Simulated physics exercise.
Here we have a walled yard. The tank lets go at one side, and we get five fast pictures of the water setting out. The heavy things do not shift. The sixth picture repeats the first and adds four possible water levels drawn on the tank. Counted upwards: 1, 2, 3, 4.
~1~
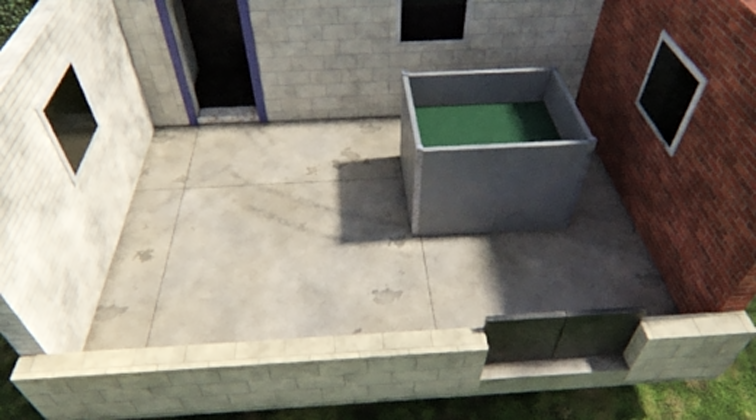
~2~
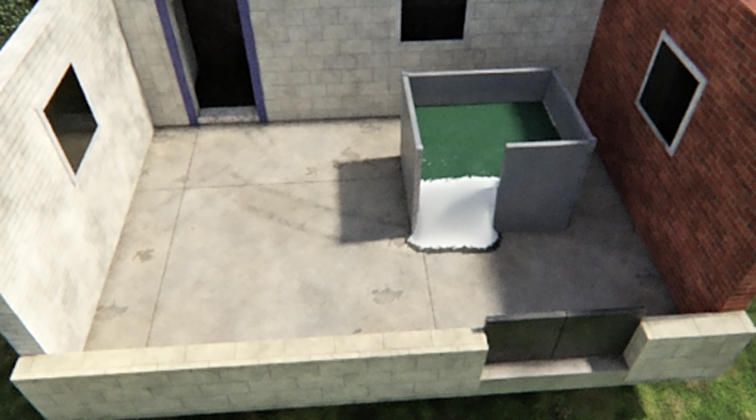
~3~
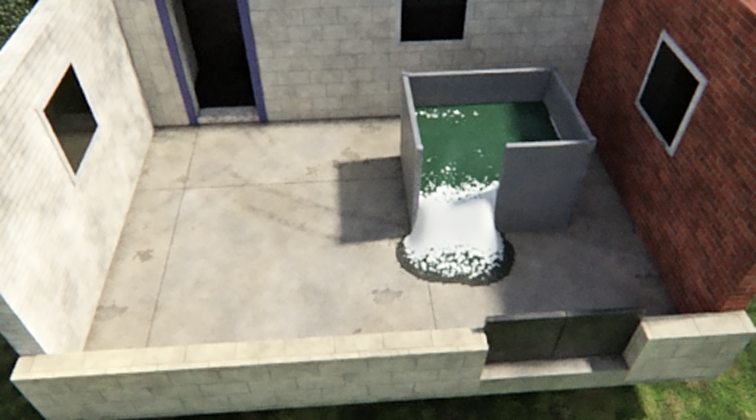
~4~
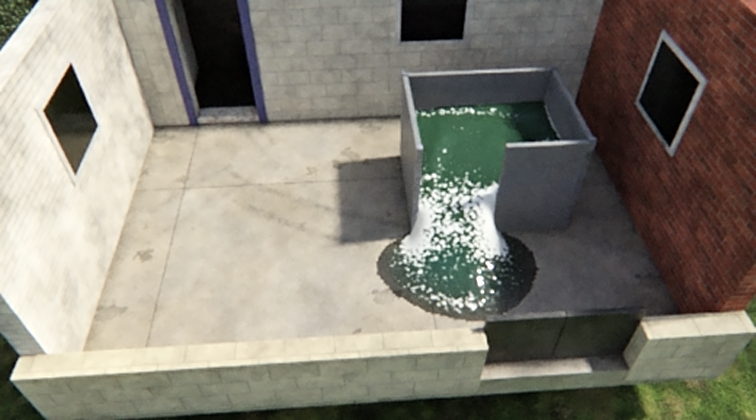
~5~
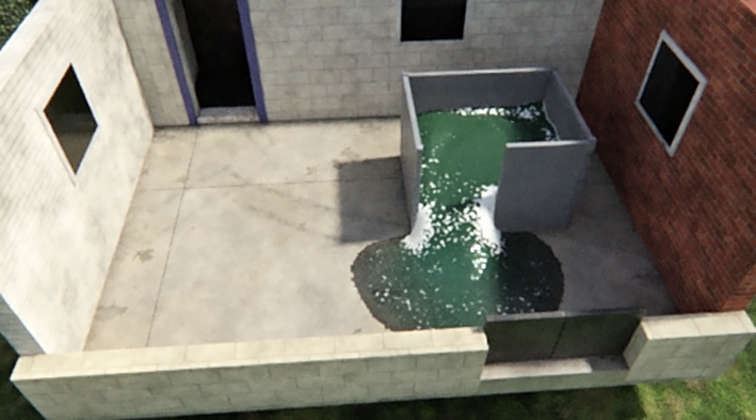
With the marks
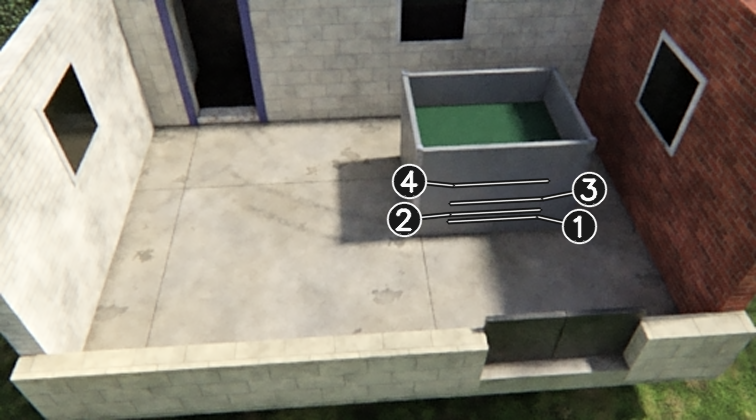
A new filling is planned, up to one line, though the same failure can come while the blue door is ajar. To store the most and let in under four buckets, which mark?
Choose 4.
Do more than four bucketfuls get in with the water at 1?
No.
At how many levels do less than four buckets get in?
All of them.
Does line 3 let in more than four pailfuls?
No.
On the marked copy, 1 at (493, 219); 2 at (494, 212); 3 at (497, 201); 4 at (500, 183); from the bottom up 1, 2, 3, 4.
Choosing 1, nothing gets over.
Choosing 2, nothing gets over.
Choosing 3, nothing gets over.
Choosing 4, a bucket or two gets in.
